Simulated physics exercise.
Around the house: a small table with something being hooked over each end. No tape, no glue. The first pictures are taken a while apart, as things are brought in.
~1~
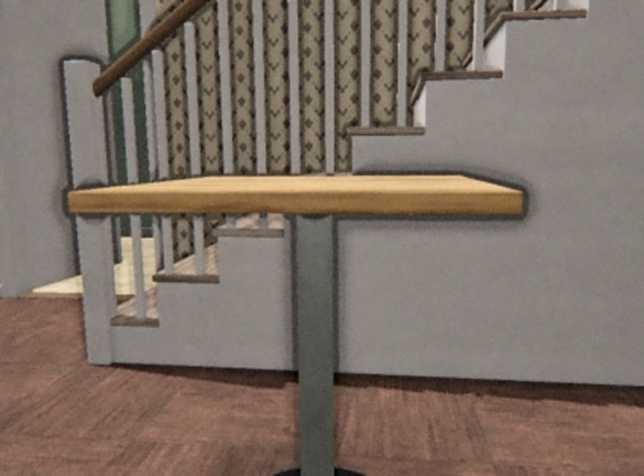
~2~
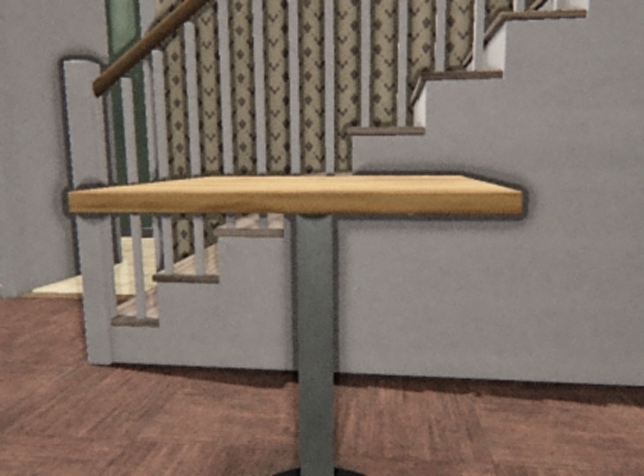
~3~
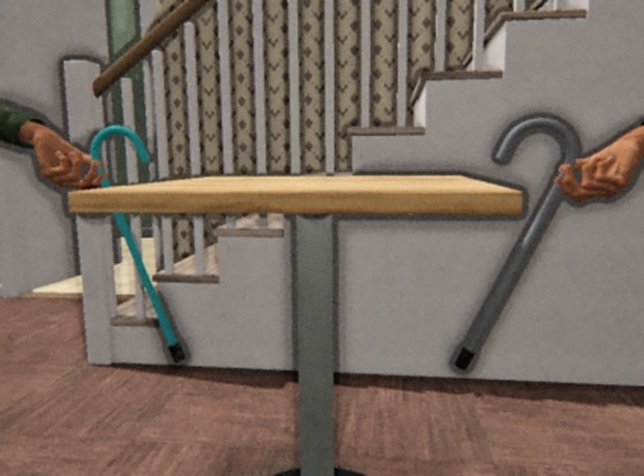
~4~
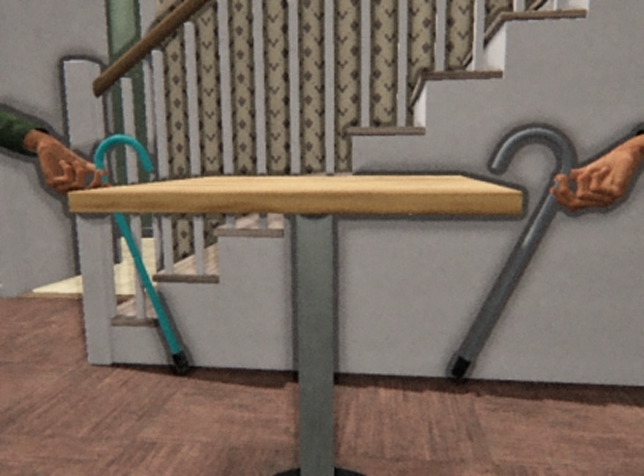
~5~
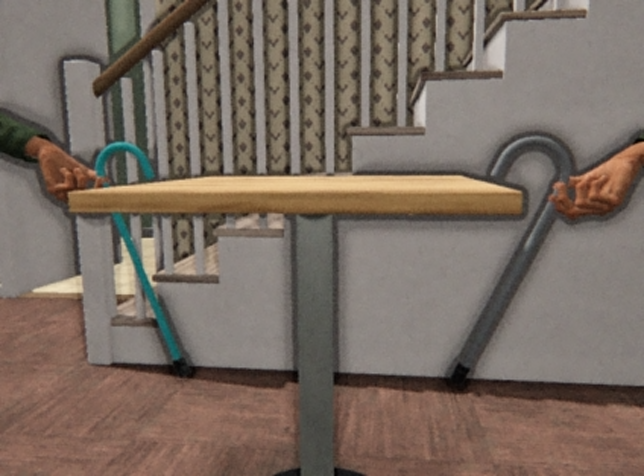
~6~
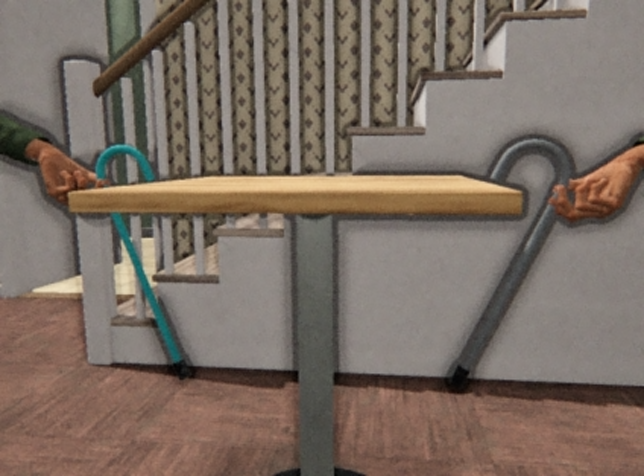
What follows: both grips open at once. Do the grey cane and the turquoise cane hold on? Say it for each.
The grey cane drops past the edge, the turquoise cane drops past the edge.
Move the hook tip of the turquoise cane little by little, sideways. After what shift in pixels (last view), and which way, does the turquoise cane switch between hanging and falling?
About 8 pixels right.
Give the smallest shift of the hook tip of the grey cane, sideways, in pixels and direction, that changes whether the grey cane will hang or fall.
About 12 pixels left.
Then, 0.38 s on from there, grey cane at the bottom near (504, 429); turquoise cane at the bottom near (150, 401).
In the end, the grey cane falls to the floor; the turquoise cane falls to the floor.
